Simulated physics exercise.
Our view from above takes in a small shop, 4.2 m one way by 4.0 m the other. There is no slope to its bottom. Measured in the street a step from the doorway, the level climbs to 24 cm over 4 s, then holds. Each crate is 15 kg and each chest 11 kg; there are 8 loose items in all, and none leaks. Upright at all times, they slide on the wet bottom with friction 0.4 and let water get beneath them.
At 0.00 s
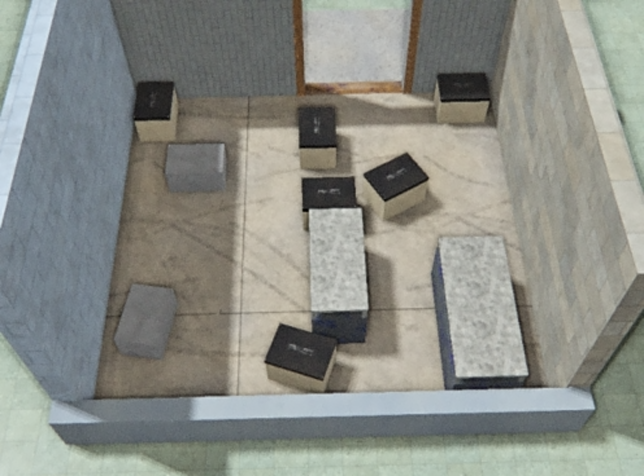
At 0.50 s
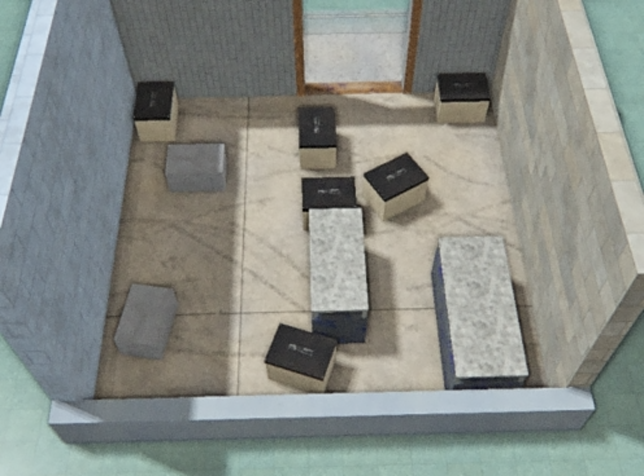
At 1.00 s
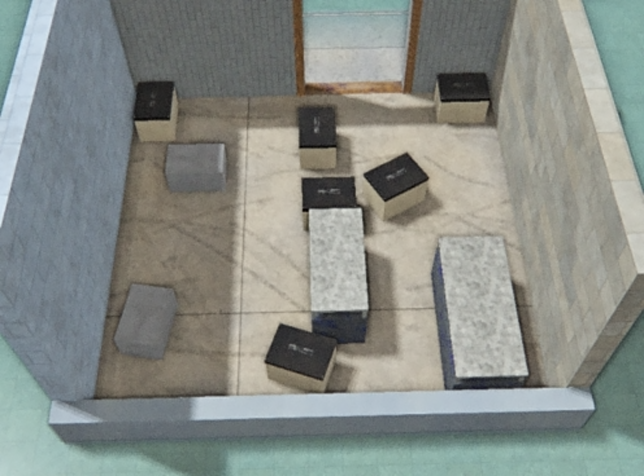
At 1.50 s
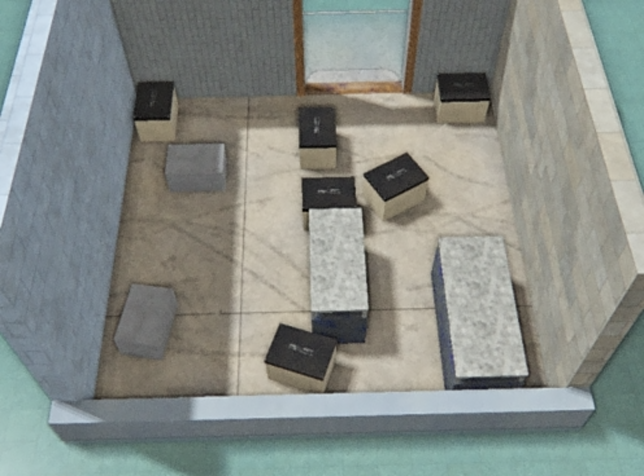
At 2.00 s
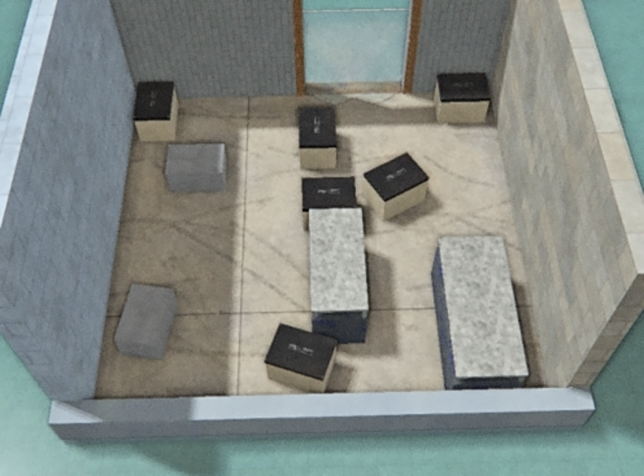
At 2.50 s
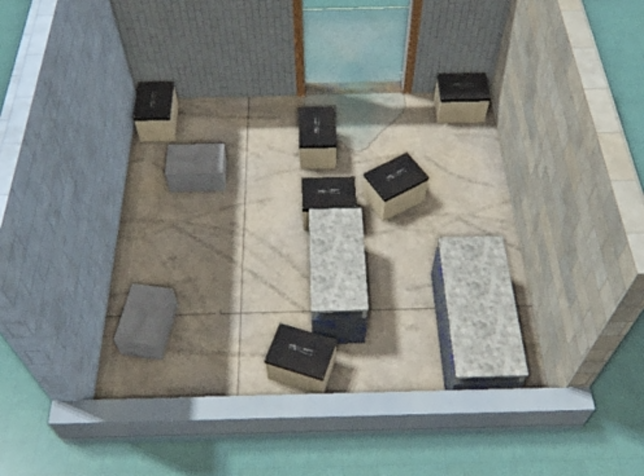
A small walled shop with scattered crates and chests stayed still while pale water gathered outside its doorway, then crept over the sill and spread in a thin patch onto the floor just inside.
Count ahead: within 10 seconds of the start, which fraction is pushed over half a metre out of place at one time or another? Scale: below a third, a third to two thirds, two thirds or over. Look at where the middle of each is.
Middle band.
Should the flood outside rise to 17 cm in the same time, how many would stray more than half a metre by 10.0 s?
Then it comes to 3.
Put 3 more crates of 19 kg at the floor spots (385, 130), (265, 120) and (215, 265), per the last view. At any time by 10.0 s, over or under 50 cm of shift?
Note: Item 1 above threshold; item 2 below threshold; item 3 above threshold.
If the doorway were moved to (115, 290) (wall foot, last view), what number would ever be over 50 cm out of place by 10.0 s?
You'd get 7 in that case.
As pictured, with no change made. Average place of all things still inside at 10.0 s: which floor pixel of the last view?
At about (260, 224).
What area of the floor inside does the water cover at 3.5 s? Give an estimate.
3.0 m2.
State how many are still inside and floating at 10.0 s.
At that moment it comes to 5.
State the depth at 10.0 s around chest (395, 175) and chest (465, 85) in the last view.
14 and 9 cm.
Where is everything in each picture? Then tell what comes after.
The first picture shows a crate at (195, 159) rests on the ground; a crate at (144, 314) rests on the ground; 0.0 m2 under water; 0 of 8 have shifted.
The second picture shows a crate at (195, 159) rests on the ground; a crate at (144, 314), on the bottom; water covers 0.0 m2; 0 of 8 have shifted.
The third picture shows a crate at (195, 159), on the bottom; a crate at (144, 314), on the bottom; water covers 0.0 m2; 0 of 8 have shifted.
The fourth picture shows a crate at (195, 159), on the bottom; a crate at (144, 314) rests on the ground; 0.0 m2 under water; 0 of 8 have shifted.
The fifth picture shows a crate at (195, 159) rests on the ground; a crate at (144, 314), on the bottom; 0.1 m2 under water; 0 of 8 have shifted.
The sixth picture shows a crate at (195, 159), on the bottom; a crate at (144, 314) rests on the ground; 0.6 m2 under water; 0 of 8 have shifted.
After 3.5 s 0 of 8 are over 50 cm from their spots; 0 afloat.
After 4.5 s 2 of 8 are over 50 cm from their spots; 0 afloat.
After 7.0 s 3 of 8 are over 50 cm from their spots; 2 afloat.
After 10.0 s 4 of 8 are over 50 cm from their spots, and 4 have been at some point; 5 afloat.
